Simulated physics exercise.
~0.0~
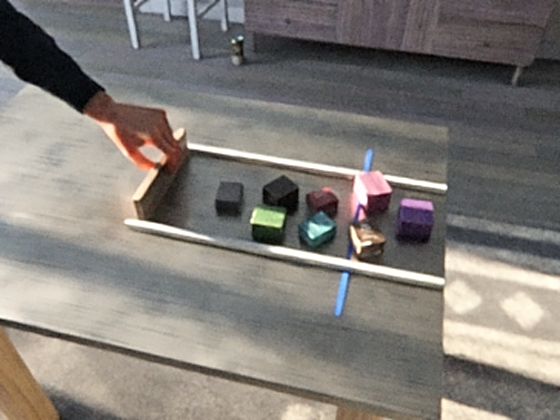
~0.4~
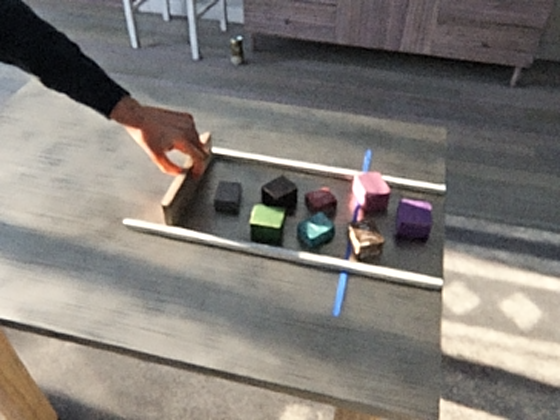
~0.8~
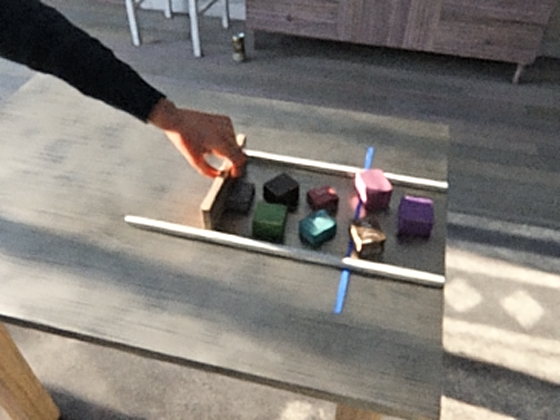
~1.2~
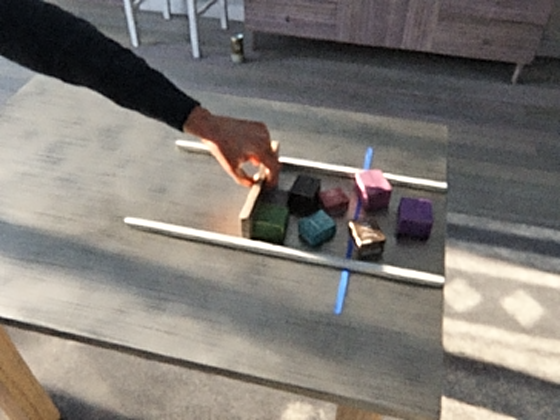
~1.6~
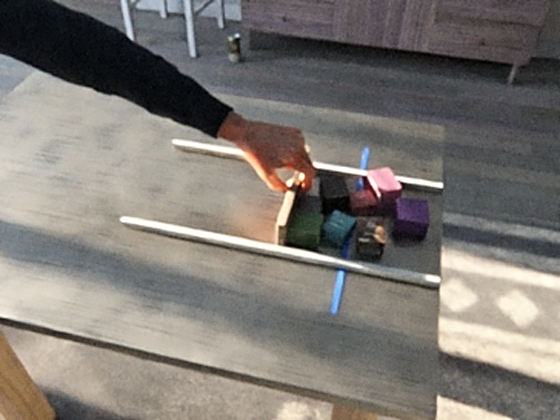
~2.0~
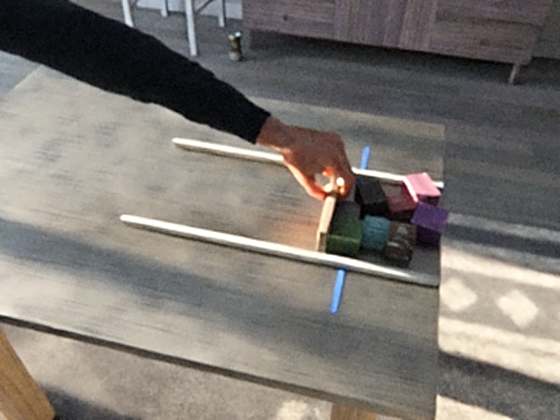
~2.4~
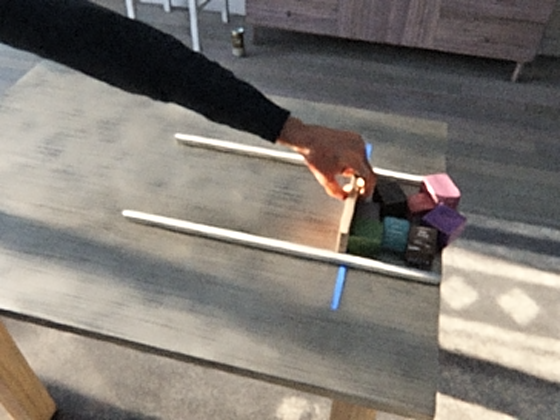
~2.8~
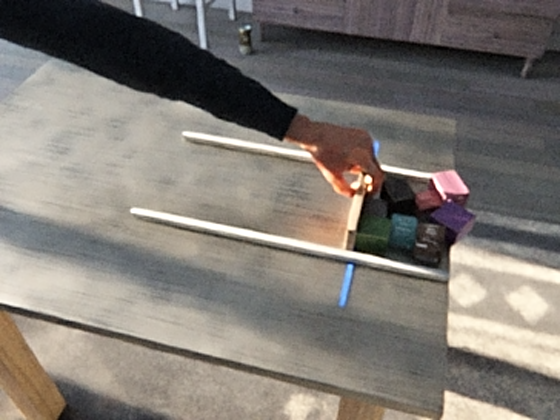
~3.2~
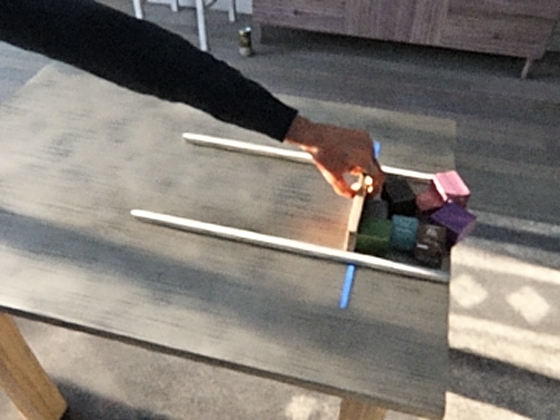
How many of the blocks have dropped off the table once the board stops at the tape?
None of the blocks fall off. They all end up bunched together at the right edge of the table, with the pink and purple ones jutting out at the edge.
